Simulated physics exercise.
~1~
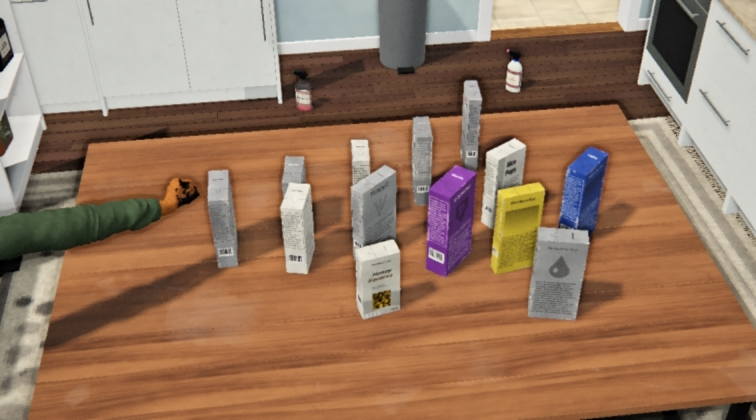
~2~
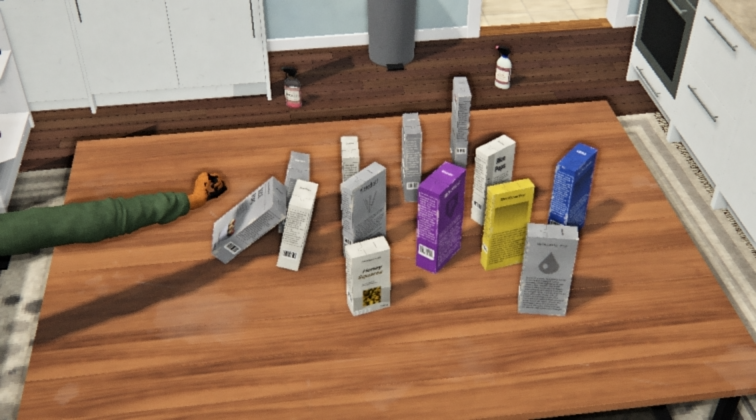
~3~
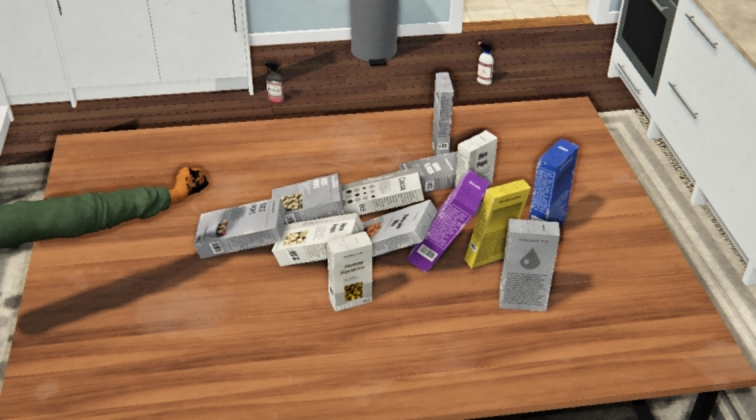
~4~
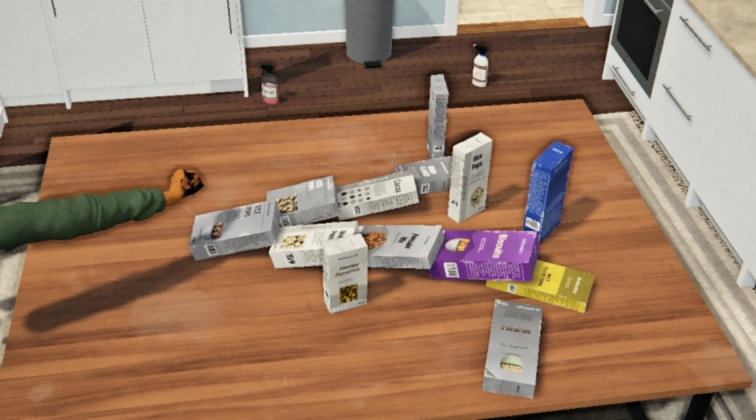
A gloved hand tipped over the leftmost box in a crowd of upright cereal boxes on a wooden table, and others toppled in turn toward the right, until the purple and yellow ones lay flat while the blue one still stood.
